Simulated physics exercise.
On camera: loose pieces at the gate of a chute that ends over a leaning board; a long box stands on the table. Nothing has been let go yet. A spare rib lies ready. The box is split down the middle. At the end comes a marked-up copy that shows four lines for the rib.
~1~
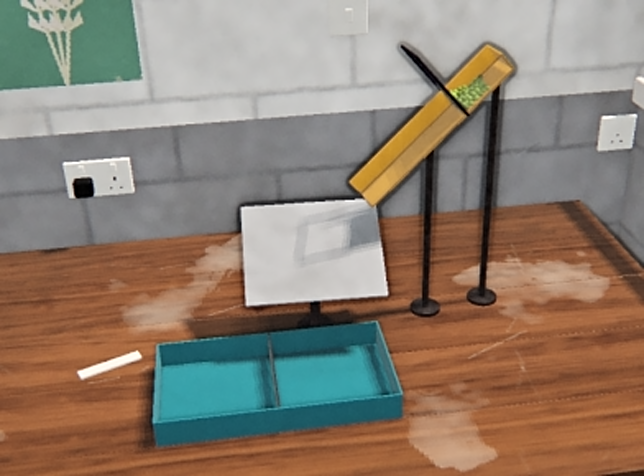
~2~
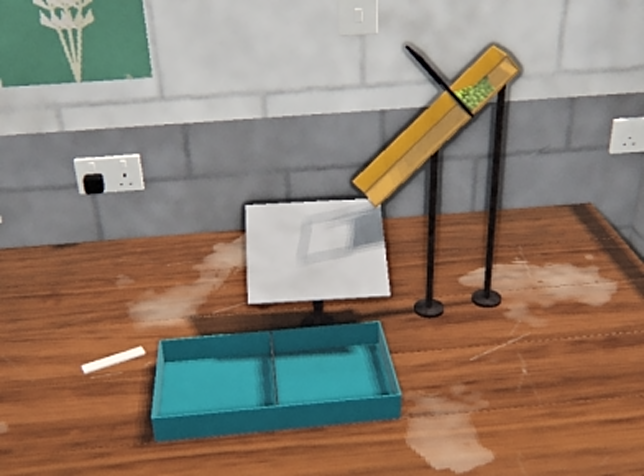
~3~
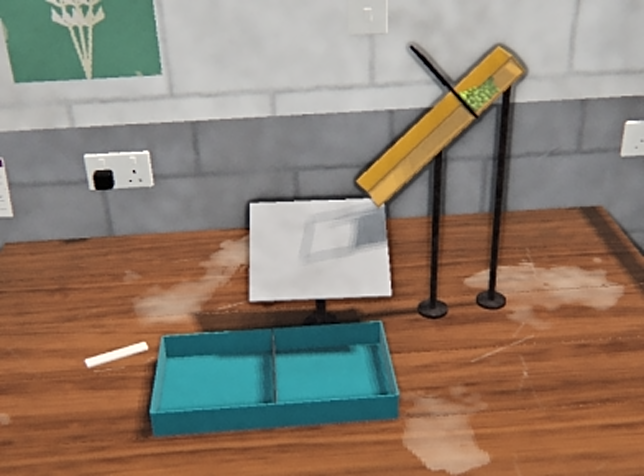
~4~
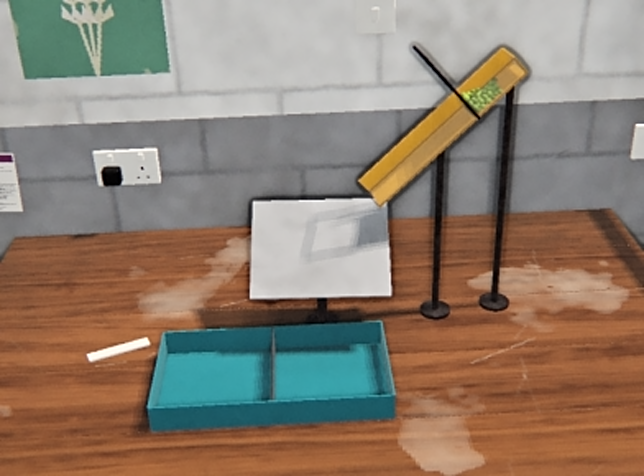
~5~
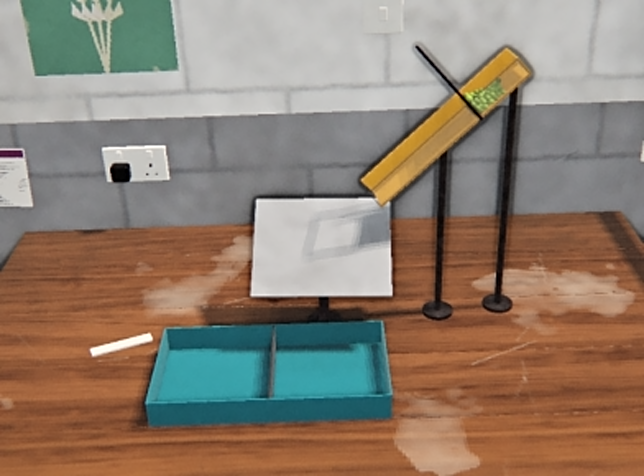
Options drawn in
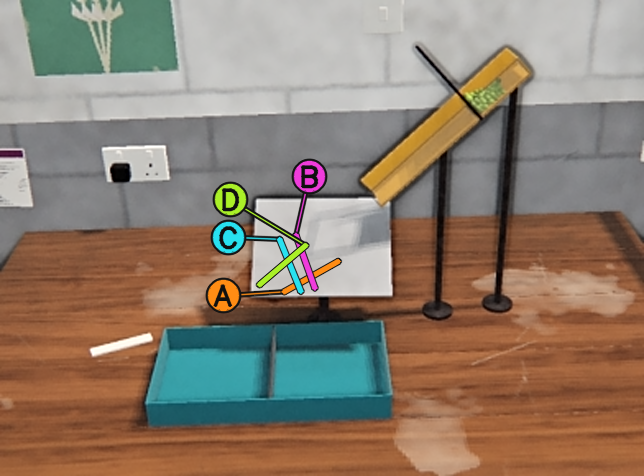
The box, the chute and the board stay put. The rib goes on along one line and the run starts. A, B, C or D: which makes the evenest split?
D.
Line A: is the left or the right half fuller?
Left.
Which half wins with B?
Right.
On the marked copy, line A from (338, 261) to (284, 291); line B from (295, 235) to (314, 288); line C from (279, 239) to (300, 291); line D from (305, 245) to (259, 284).
For line A, of what is caught, almost all in the left half, about a tenth in the right.
For line B, of what is caught, about a tenth in the left half, almost all in the right.
For line C, of what is caught, about a tenth in the left half, almost all in the right.
For line D, of what is caught, roughly half in the left half, roughly half in the right.
